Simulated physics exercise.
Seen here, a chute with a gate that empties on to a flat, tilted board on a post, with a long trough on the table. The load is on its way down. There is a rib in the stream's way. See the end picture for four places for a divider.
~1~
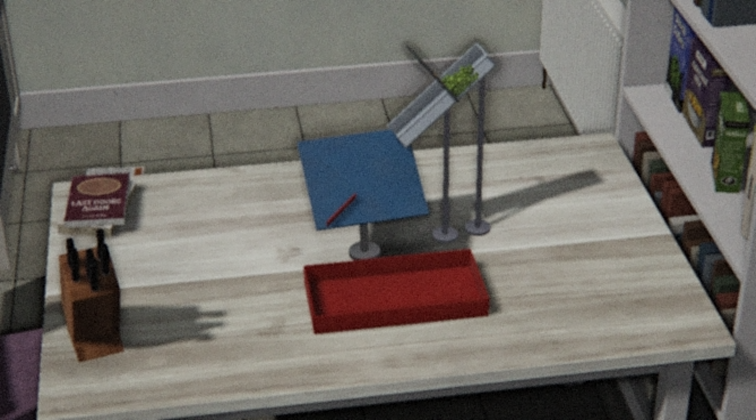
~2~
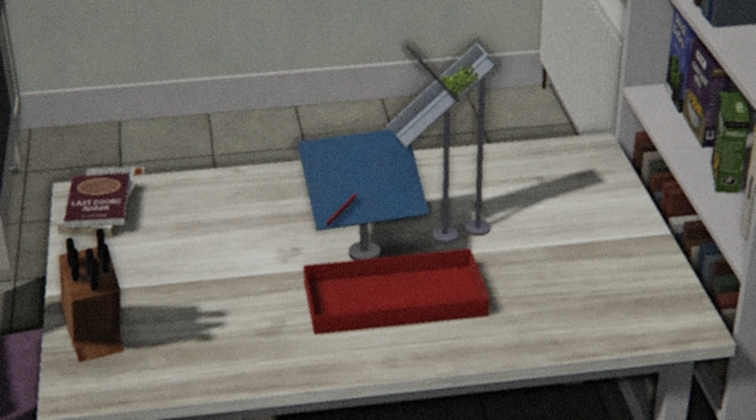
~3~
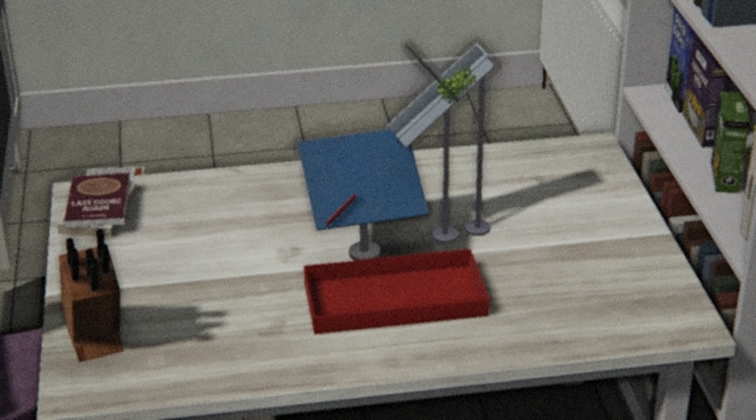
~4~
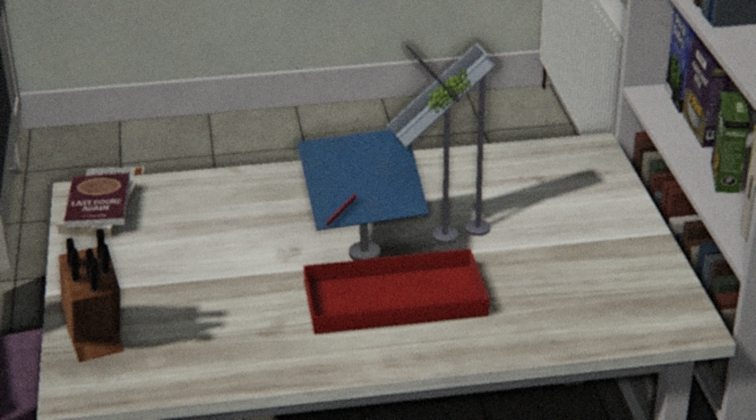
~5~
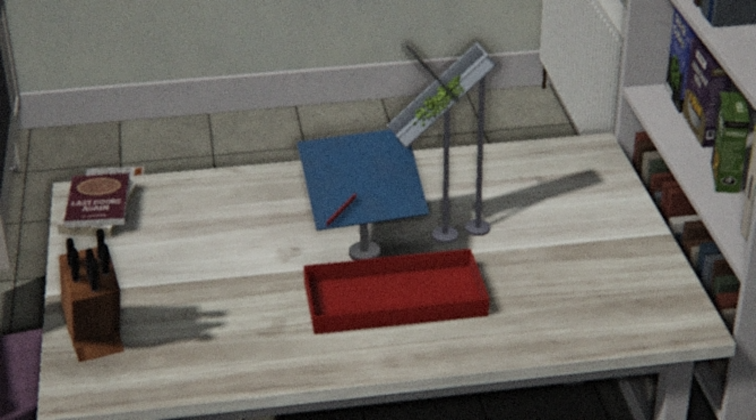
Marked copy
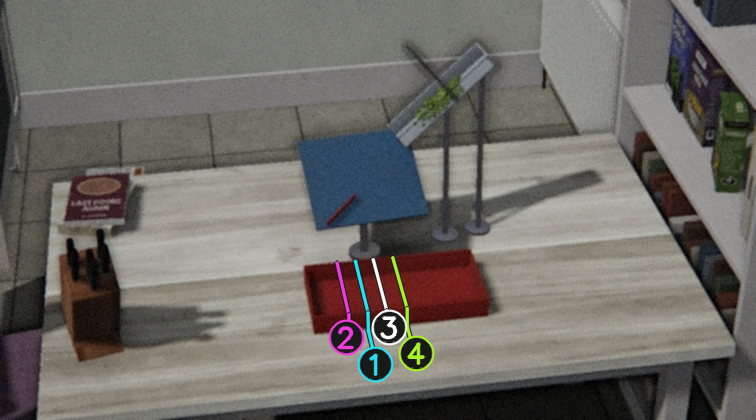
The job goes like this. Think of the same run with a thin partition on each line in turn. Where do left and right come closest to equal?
1 works best here.
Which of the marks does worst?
4.
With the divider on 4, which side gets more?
More lands on the left.
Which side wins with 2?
The right side.
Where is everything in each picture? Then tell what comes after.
The first frame shows load behind the gate at (459, 83), dried peas; lip of the chute at (401, 142), sloping fairly steeply.
The second frame shows middle of the board at (363, 177), tilted fairly steeply; middle of its low edge at (373, 222); of its high edge at (352, 134).
The third frame shows front corners of the trough at (314, 317) and (489, 299), empty; front of the load at (444, 97).
The fourth frame shows middle of the load at (446, 92); its front at (430, 107), about a third of the way to the lip; rib from (356, 194) to (328, 222).
The fifth frame shows middle of the load at (440, 100); its front at (415, 124), about two thirds of the way to the lip.
On the marked copy, line 1 crosses the front rim at (367, 311); line 2 crosses the front rim at (348, 313); line 3 crosses the front rim at (386, 309); line 4 crosses the front rim at (407, 307).
If 1 is chosen, of what is caught, about half on the left of the divider, about half on the right.
If 2 is chosen, of what is caught, about a quarter on the left of the divider, most on the right.
If 3 is chosen, of what is caught, most on the left of the divider, about a quarter on the right.
If 4 is chosen, of what is caught, nearly all on the left of the divider, a small part on the right.
